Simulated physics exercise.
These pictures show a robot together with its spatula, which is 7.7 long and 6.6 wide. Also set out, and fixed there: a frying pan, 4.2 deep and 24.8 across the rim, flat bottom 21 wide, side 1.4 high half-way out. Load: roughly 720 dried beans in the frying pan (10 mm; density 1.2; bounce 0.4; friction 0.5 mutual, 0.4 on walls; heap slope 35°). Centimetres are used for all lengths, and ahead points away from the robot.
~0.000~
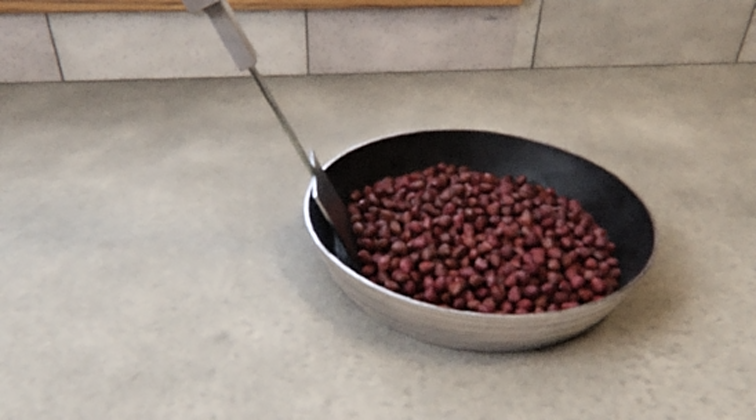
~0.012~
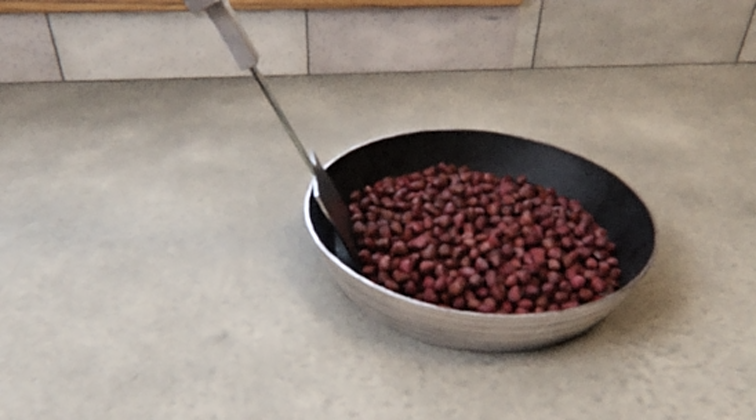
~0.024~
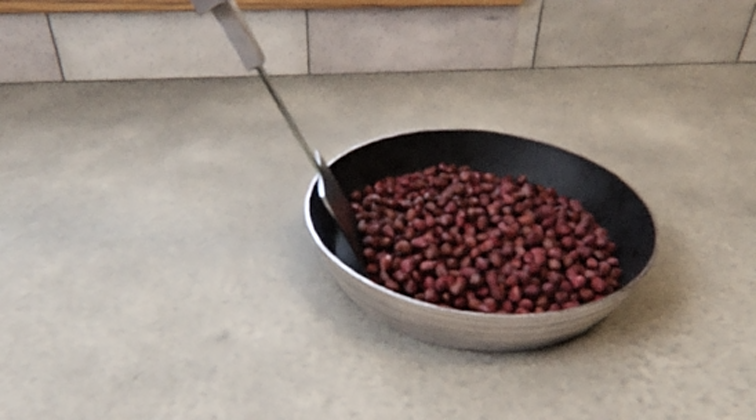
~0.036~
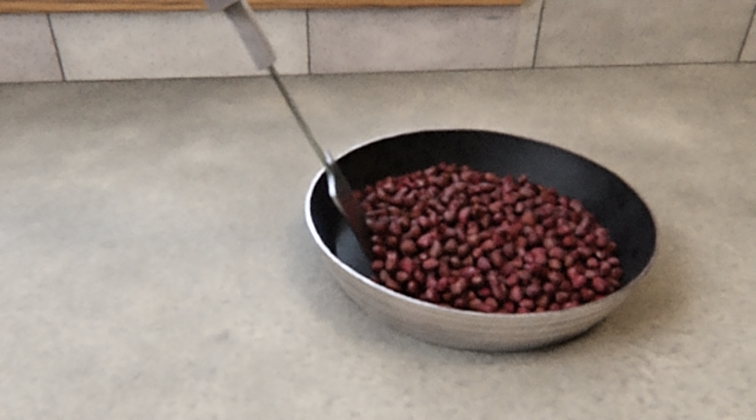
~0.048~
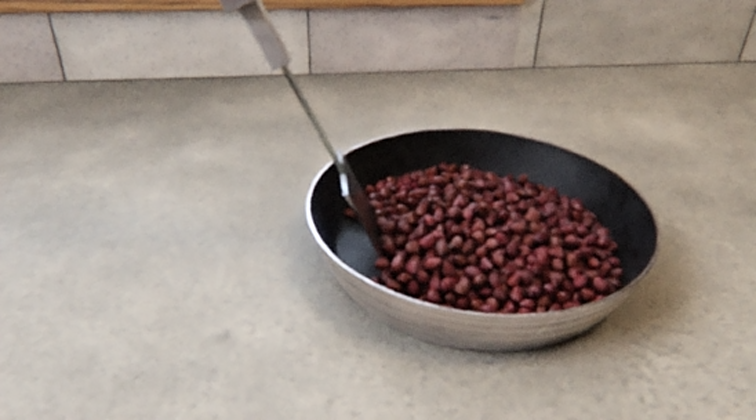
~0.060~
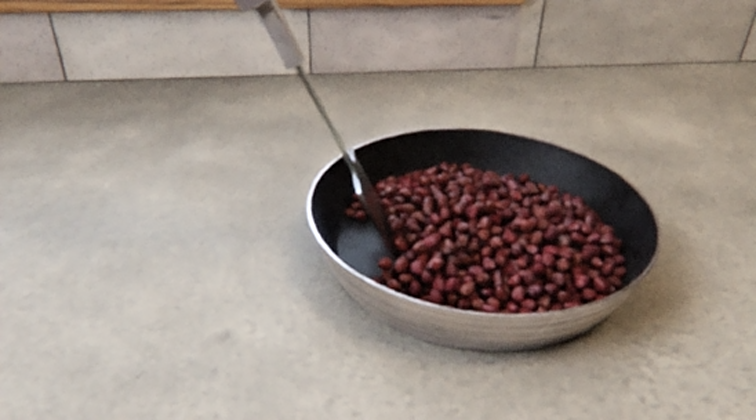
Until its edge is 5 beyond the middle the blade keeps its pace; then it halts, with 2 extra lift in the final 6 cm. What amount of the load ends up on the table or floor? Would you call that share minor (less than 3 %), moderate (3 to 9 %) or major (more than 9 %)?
I would call it minor.
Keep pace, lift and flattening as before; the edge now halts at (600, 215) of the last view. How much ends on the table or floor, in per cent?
Approximately 15 per cent, I reckon.
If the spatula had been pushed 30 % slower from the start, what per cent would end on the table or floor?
It would be roughly 0 percent.
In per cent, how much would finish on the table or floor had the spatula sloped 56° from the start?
It would come to roughly 0 percent.
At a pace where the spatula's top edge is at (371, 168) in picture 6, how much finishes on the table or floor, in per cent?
Near 5 in a hundred.
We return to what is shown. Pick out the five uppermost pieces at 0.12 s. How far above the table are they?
Around 4 cm above the table.
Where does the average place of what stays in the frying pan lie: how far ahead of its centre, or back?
Some 3.5 cm ahead of the centre.
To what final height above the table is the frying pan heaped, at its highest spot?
Close to 5.0 centimetres high.
By 0.12 s, sloping 65°, highest piece 4 above the table; 721 in the frying pan.
By 0.18 s, sloping 65°, highest piece 5 above the table; 721 in the frying pan.
By 0.40 s, sloping 65°, highest piece 5 above the table; 718 in the frying pan, 3 on the table or floor.
By 1.45 s, sloping 65°, highest piece 5 above the table; 718 in the frying pan, 3 on the table or floor.
Final count, 718 in the frying pan, 3 on the table or floor. That is 0 % on the table or floor.
